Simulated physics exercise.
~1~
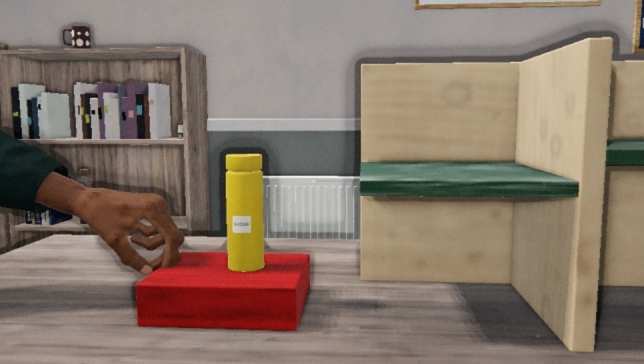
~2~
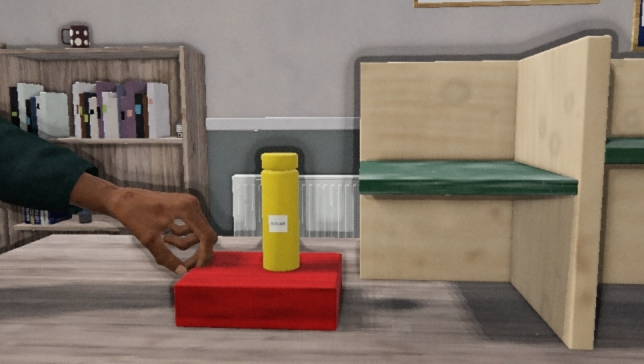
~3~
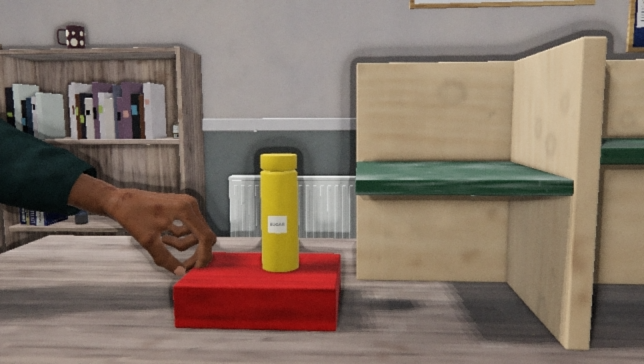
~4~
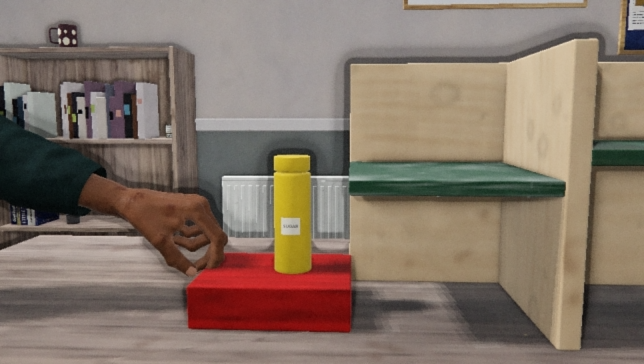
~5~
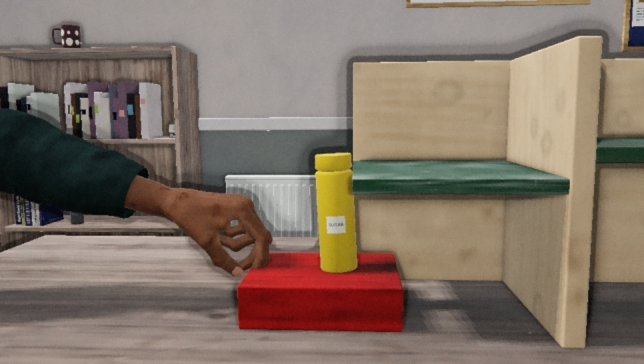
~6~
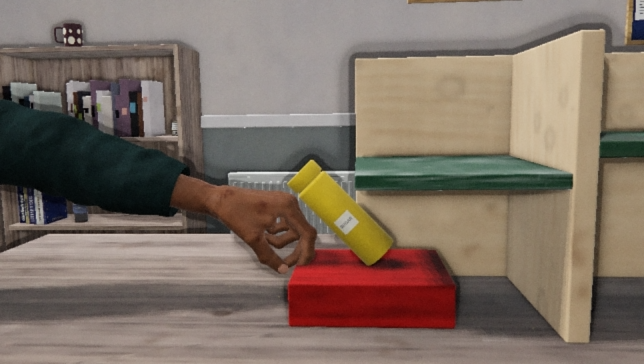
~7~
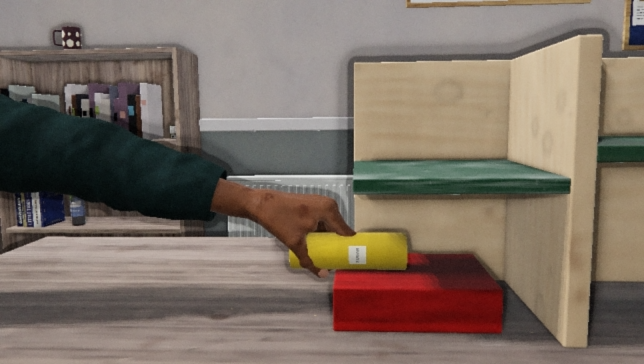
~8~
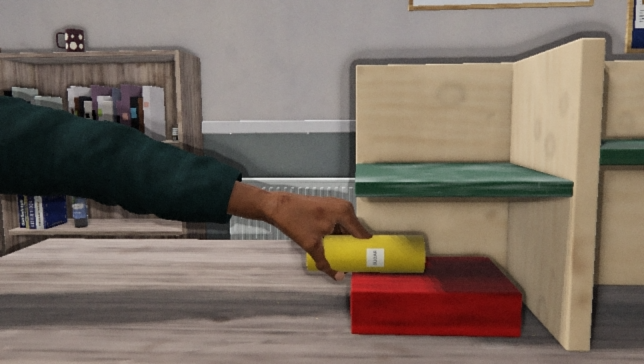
On a wooden tabletop, a hand pushes a red board right until its yellow shaker topples backward against the hand.
